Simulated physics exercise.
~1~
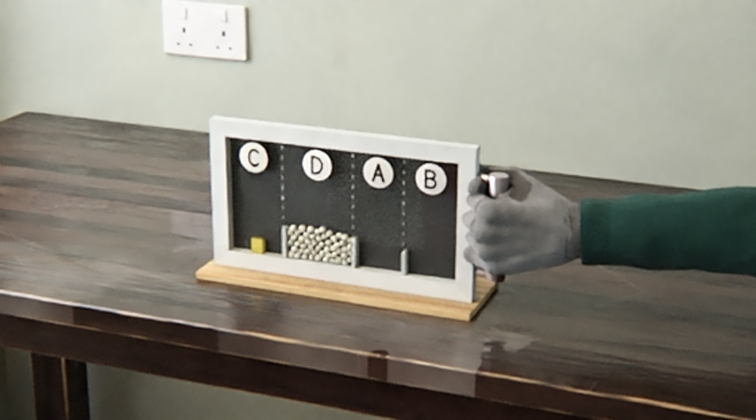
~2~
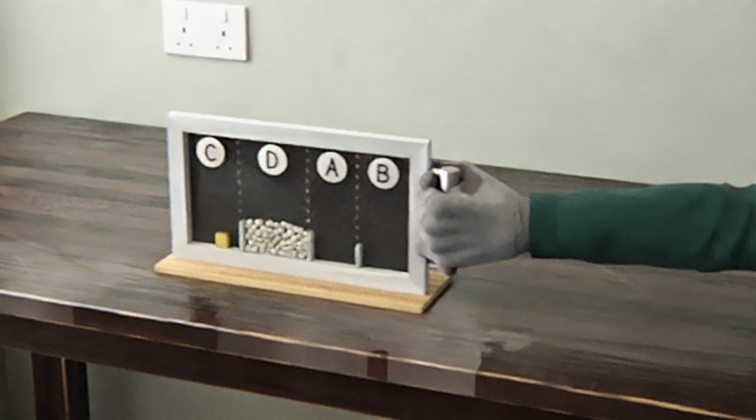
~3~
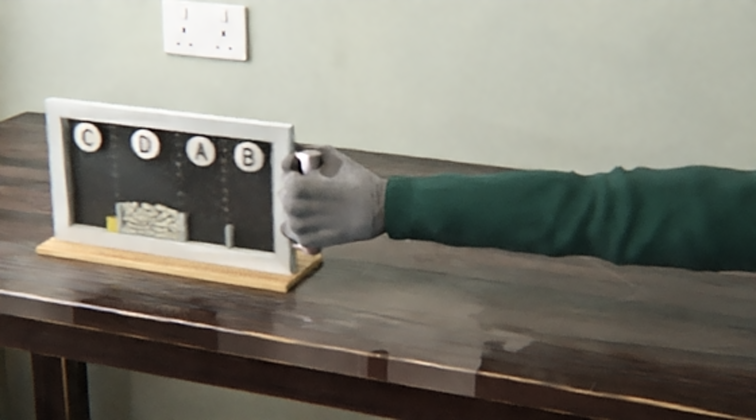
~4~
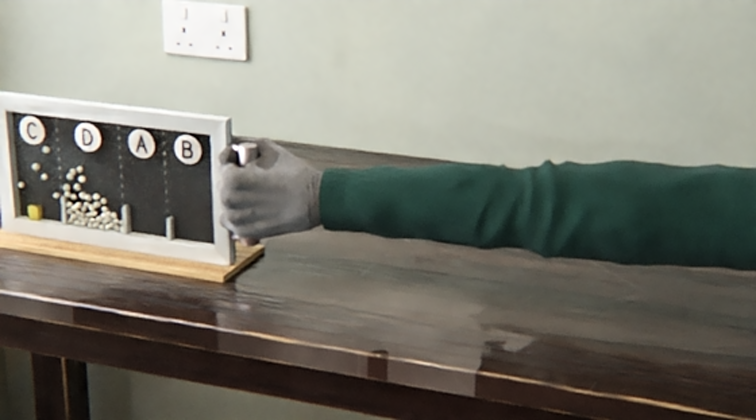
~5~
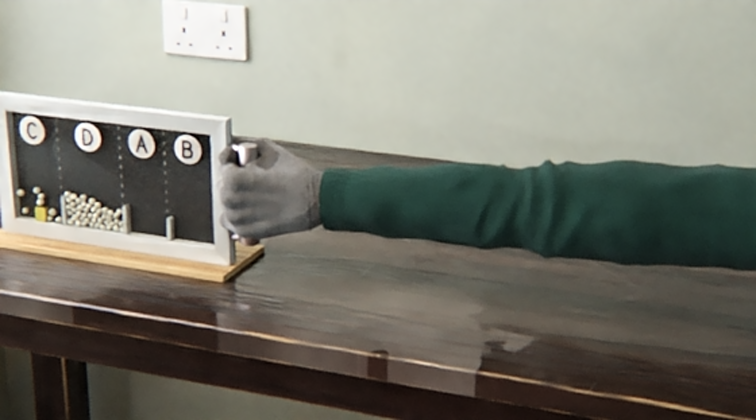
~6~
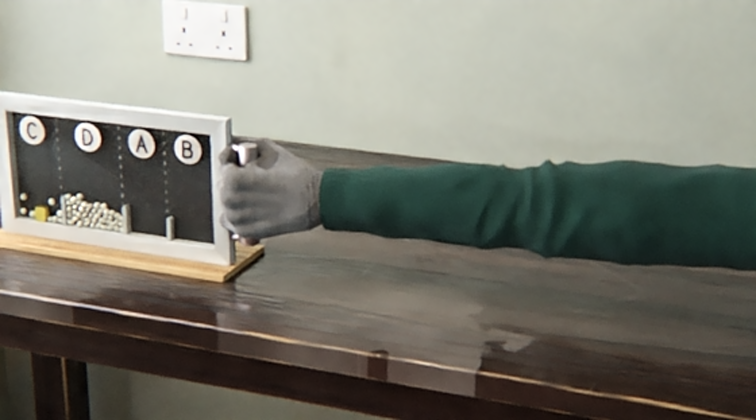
The clip opens on a dark wooden table, where a gloved hand at the end of a green sleeve grips the right side of a framed, clear-fronted tray. Small white balls lie between two low dividers under the letter D, with a yellow block under C. The hand pushes the tray left across the table, and the balls bank up toward the left divider. As the tray stops near the left edge of view, some balls fly over into the C strip. They drop around the block and settle, leaving most under D, a few under C, and none under A or B.
